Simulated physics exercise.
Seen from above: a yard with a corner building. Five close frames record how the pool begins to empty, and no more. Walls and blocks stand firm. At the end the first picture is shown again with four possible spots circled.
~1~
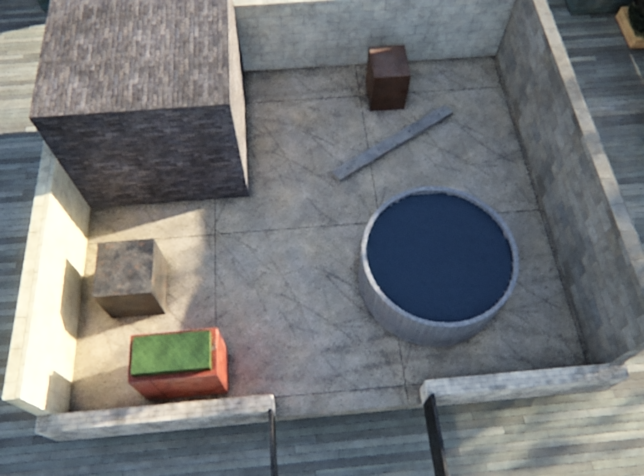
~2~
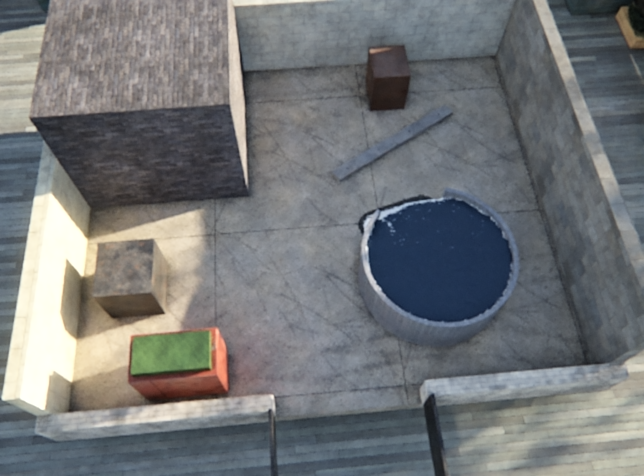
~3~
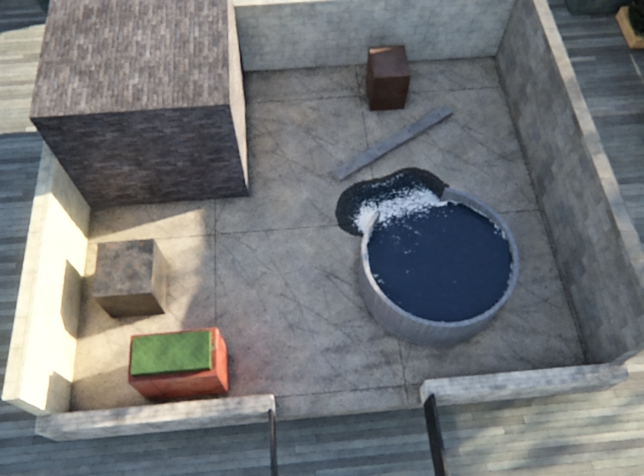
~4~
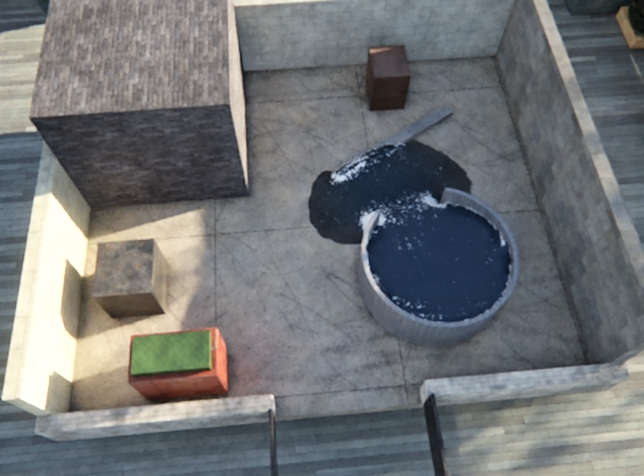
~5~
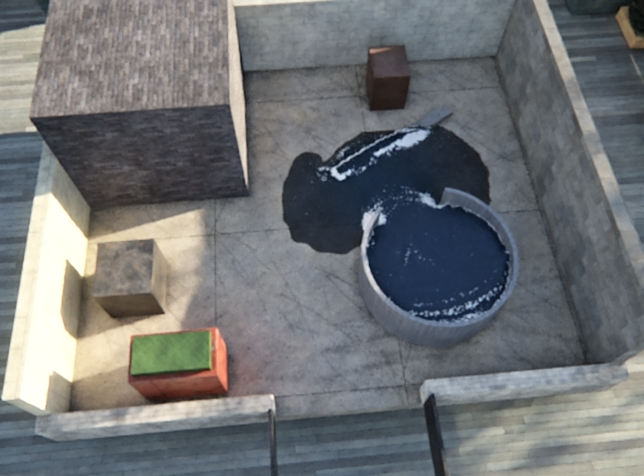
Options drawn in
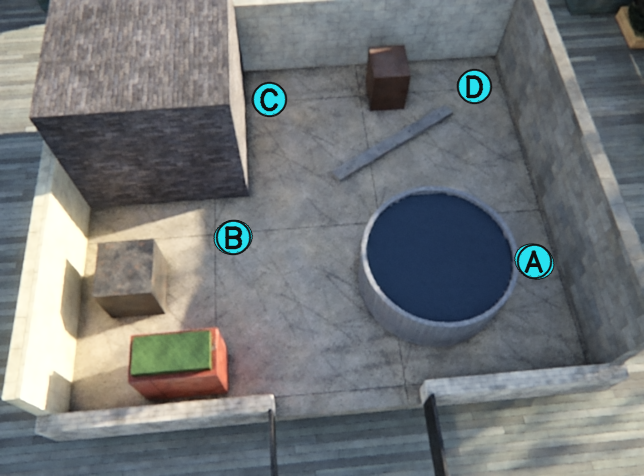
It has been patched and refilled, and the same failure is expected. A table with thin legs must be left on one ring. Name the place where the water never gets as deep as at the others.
Best: B.
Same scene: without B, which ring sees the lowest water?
That would be A.
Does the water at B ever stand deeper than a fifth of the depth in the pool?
No.
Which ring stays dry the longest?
The answer is A.
In cyan, A at (534, 261); B at (233, 237); C at (269, 99); D at (474, 86).
With A, the water peaks at about 15 % of the depth that stood in the pool.
With B, the water peaks at about 7 % of the depth that stood in the pool.
With C, the water peaks at about 53 % of the depth that stood in the pool.
With D, the water peaks at about 44 % of the depth that stood in the pool.
